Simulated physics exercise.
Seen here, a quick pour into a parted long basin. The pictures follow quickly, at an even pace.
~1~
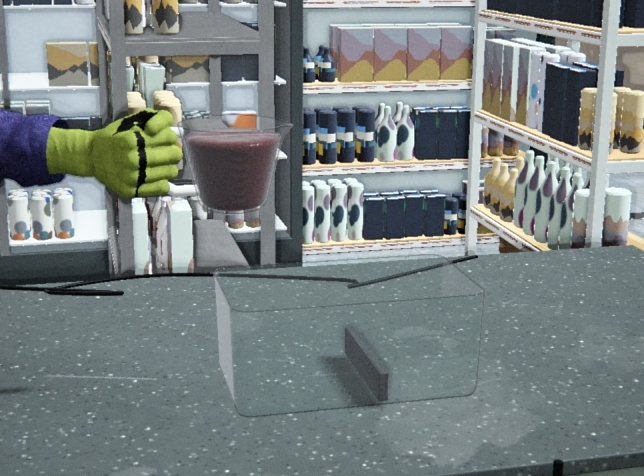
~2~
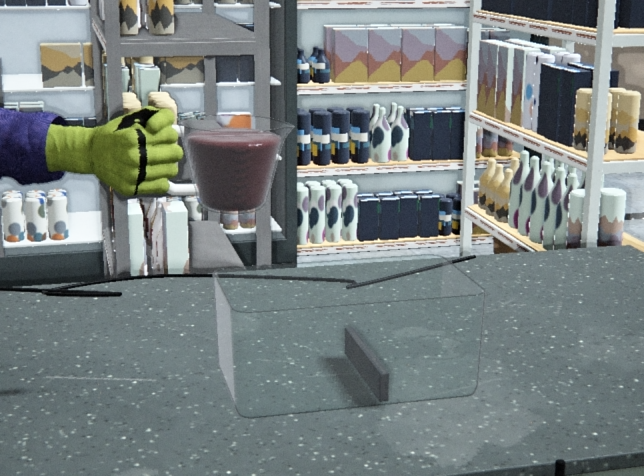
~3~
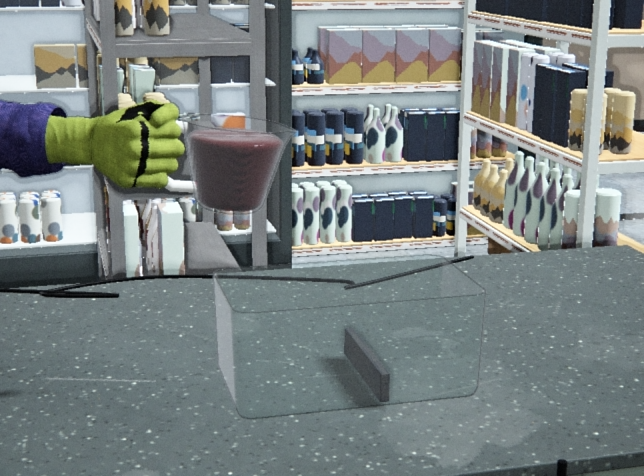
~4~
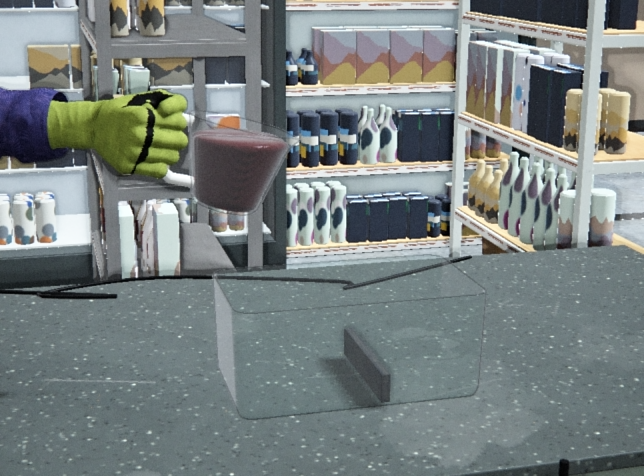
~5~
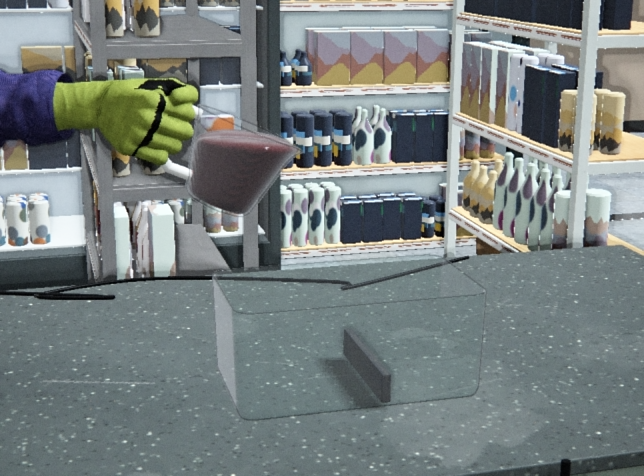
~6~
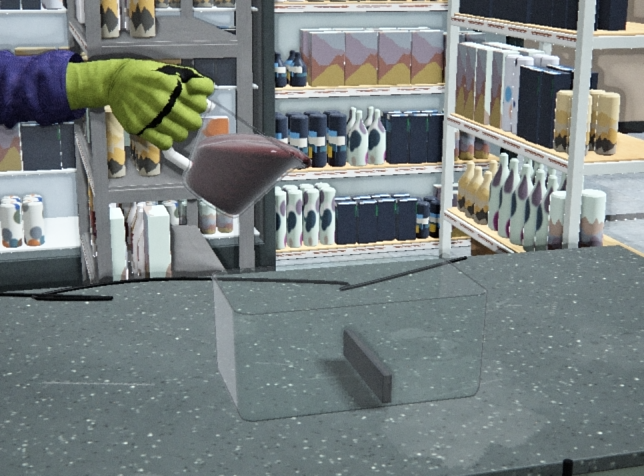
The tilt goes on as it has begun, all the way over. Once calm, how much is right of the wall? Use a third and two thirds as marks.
The share right of the wall is less than a third.
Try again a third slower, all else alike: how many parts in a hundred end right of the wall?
Close to 20 per cent.
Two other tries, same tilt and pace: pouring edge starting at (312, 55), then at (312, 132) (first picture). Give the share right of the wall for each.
In turn 45 and 30 in a hundred.
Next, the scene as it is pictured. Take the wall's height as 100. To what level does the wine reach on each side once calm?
Some 40 per cent left and 10 right.
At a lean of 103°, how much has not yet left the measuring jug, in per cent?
Roughly 25 in a hundred.
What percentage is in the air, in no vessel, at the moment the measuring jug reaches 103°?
Near 30 %.
A moment on, the measuring jug is tipped right over and 27 per cent is still to pour, 35 is left of the wall and 5 right of it.
Next, the measuring jug is tipped right over and 1 per cent is still to pour, 85 is left of the wall and 9 right of it.
Then the measuring jug is tipped right over and 0 per cent is still to pour, 81 is left of the wall and 16 right of it.
Later the measuring jug is tipped right over and 0 per cent is still to pour, 80 is left of the wall and 17 right of it.
Finally, 80 per cent lies left of the wall, 17 right of it and 3 outside.
